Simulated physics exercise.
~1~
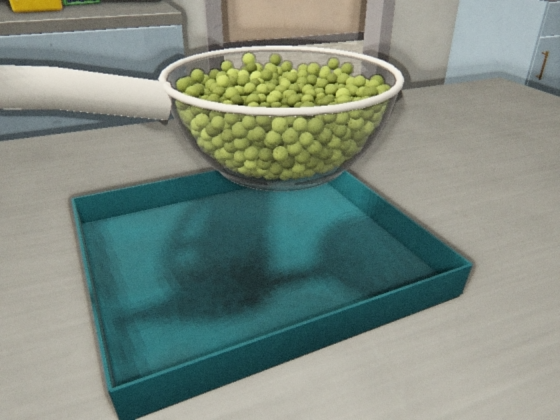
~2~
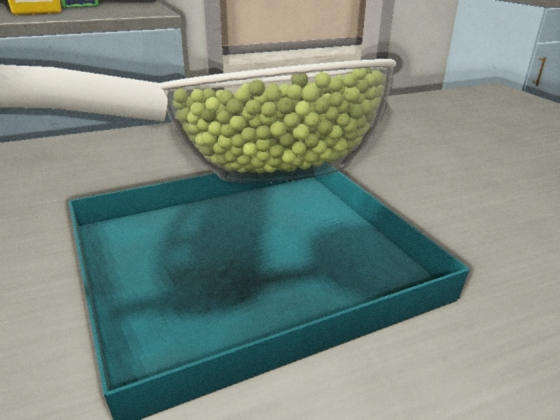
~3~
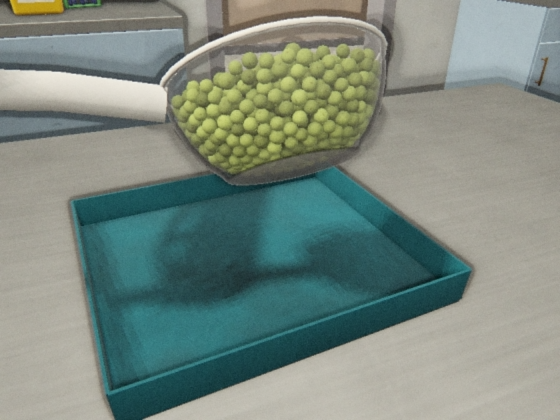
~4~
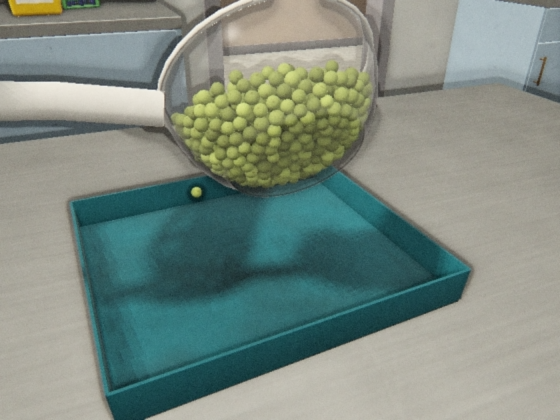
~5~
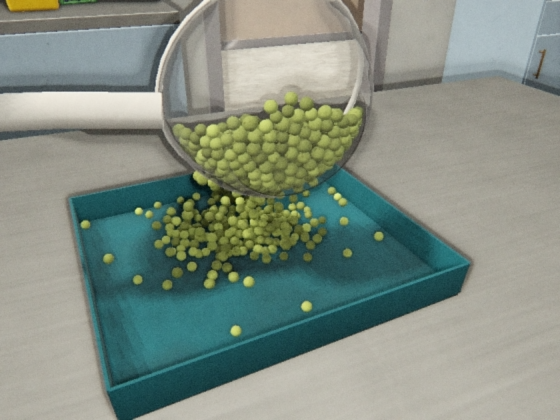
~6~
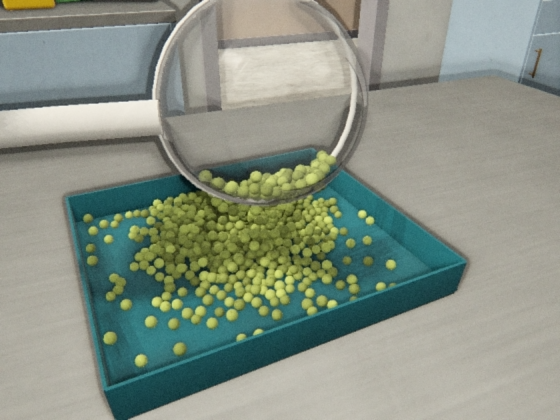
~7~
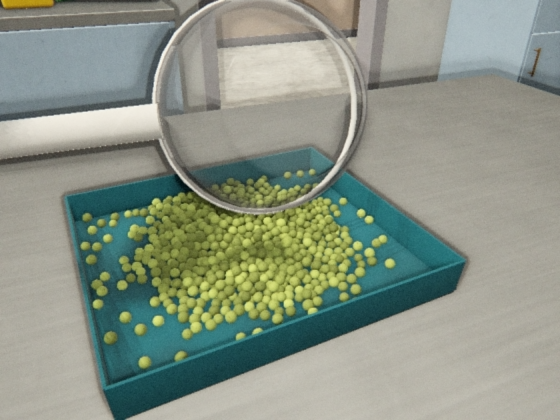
A see-through ladle with a white handle, filled with green peas, tilted steadily over a teal tray; one pea dropped first, then the rest poured out, leaving the ladle empty on its side above a broad pile in the tray.
